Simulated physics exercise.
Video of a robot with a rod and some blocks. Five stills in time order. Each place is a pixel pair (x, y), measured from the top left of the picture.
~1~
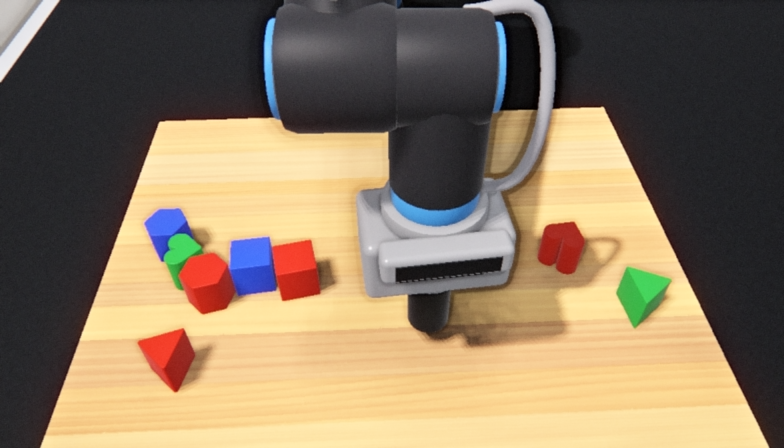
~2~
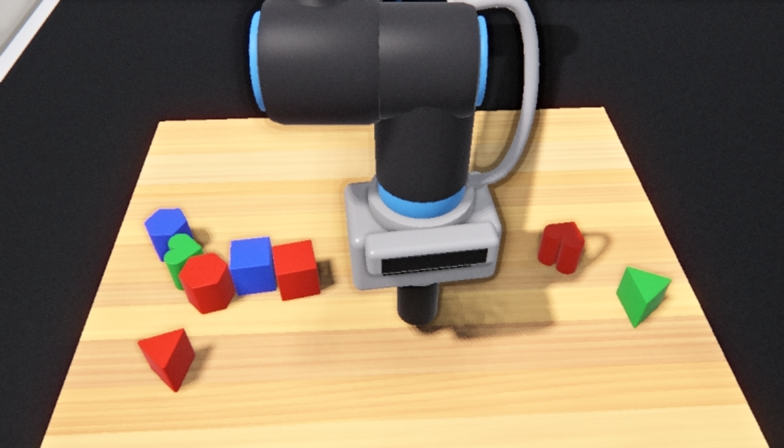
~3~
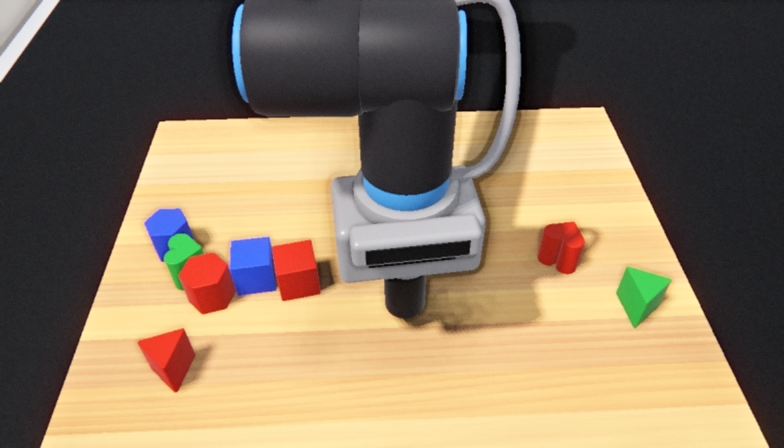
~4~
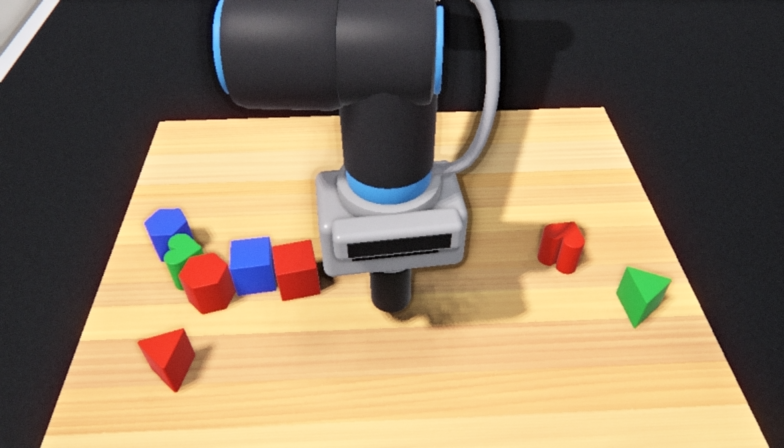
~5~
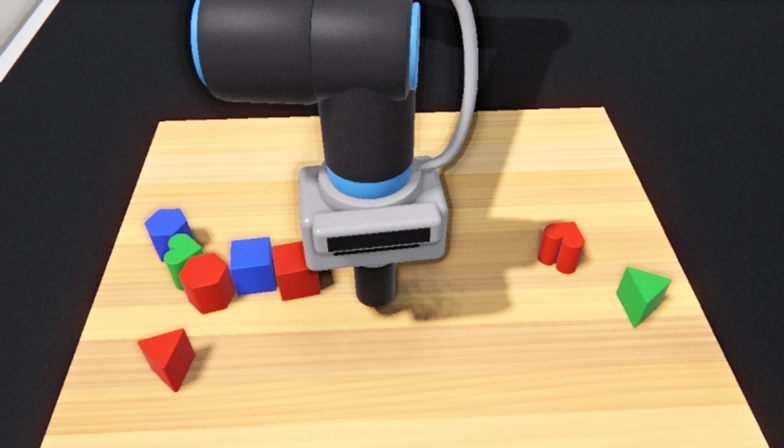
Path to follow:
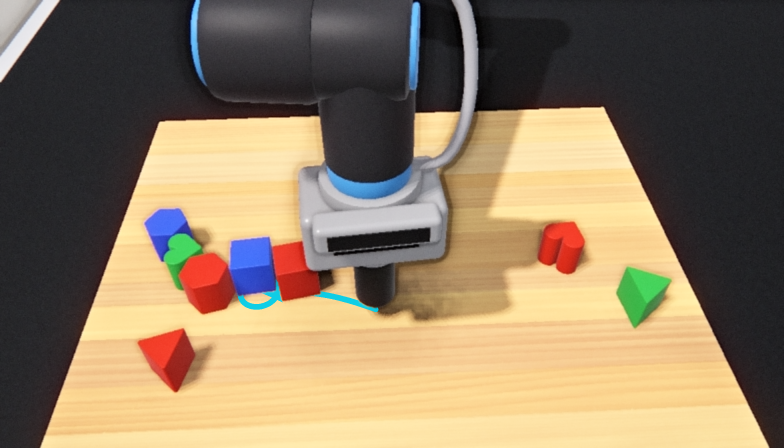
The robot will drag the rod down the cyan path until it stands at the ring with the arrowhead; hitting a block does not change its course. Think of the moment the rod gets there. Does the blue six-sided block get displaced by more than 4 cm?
Answer: No.
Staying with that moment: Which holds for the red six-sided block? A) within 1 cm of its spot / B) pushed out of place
Correct choice: B.
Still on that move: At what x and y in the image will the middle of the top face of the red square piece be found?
The red square piece ends near (253, 236).
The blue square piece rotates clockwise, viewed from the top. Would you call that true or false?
That statement is not accurate.
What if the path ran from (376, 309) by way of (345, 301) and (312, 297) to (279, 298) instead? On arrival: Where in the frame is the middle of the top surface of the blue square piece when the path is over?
I expect it at (221, 236).
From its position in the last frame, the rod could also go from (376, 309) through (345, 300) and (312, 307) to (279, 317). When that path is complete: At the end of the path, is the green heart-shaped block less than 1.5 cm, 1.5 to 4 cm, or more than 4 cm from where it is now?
Short: Under 1.5 cm.
The drawn path runs from (376, 309) by way of (338, 298) and (299, 292) to (259, 292).
The first path, step by step. One third of the way, rod at (336, 281); nothing pushed yet.
Two thirds of the way, rod at (296, 275); blue six-sided block at (162, 219); red six-sided block at (187, 270), turned 30° anticlockwise; blue square piece at (221, 239), turned 25° anticlockwise; red square piece at (268, 242), turned 35° clockwise.
At the end, rod at (255, 275); blue six-sided block at (162, 219); red six-sided block at (187, 270), turned 30° anticlockwise; blue square piece at (212, 229), turned 70° anticlockwise; red square piece at (253, 236), turned 95° clockwise.
